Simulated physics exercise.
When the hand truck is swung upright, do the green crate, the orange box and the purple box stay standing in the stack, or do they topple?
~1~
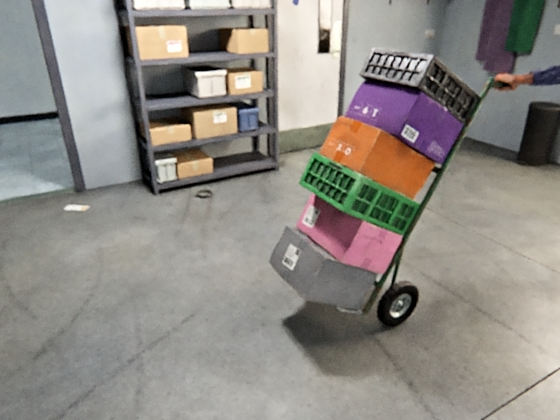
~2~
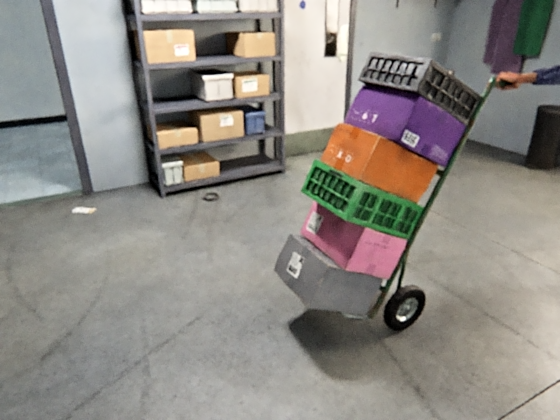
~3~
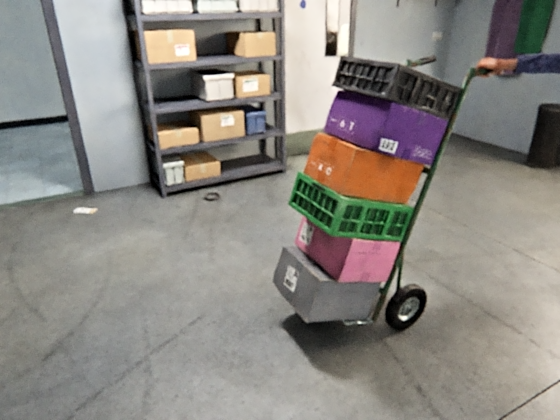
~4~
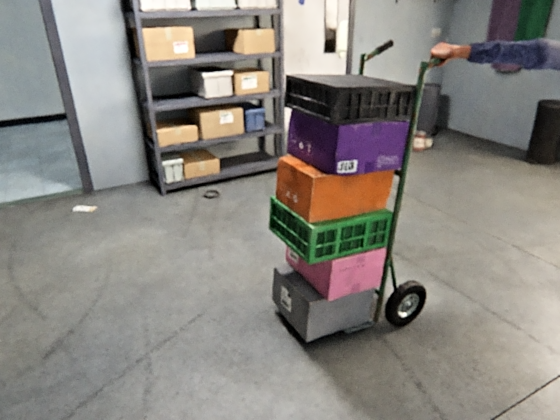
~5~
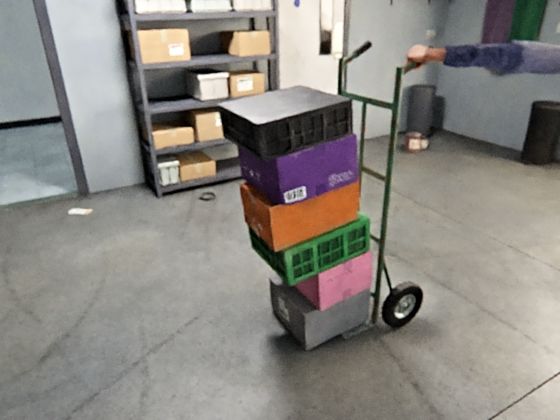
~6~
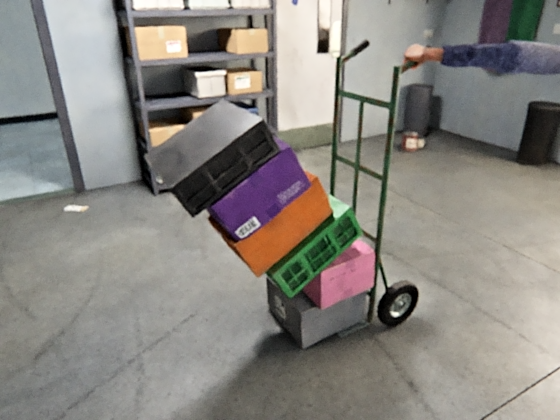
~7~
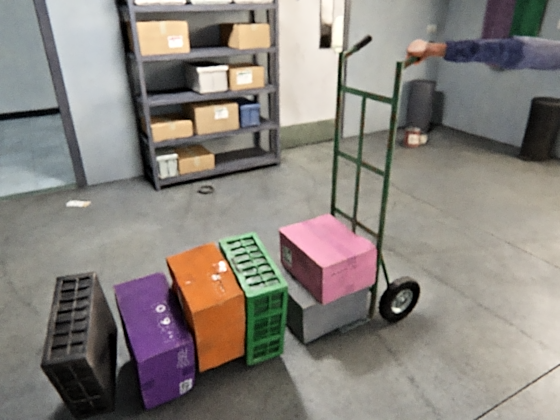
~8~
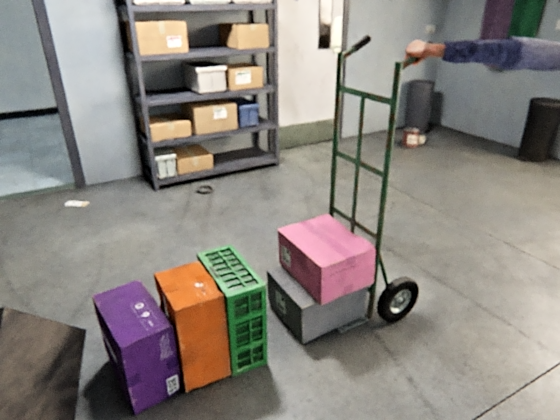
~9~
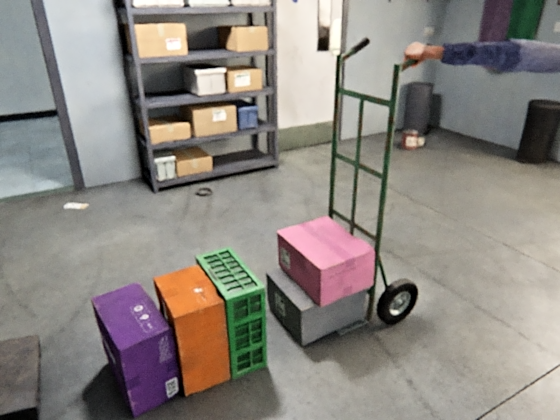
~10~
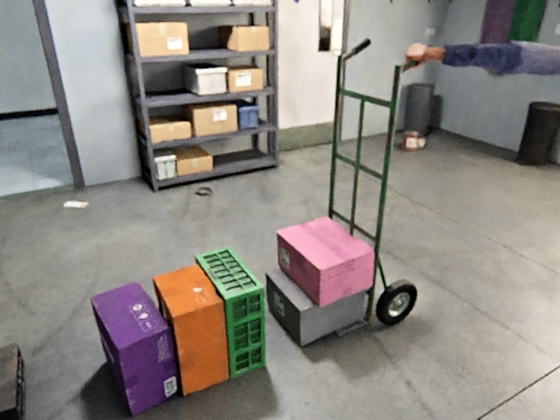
All three topple. The green crate, the orange box and the purple box fall off to the left and end up tipped over on the floor.
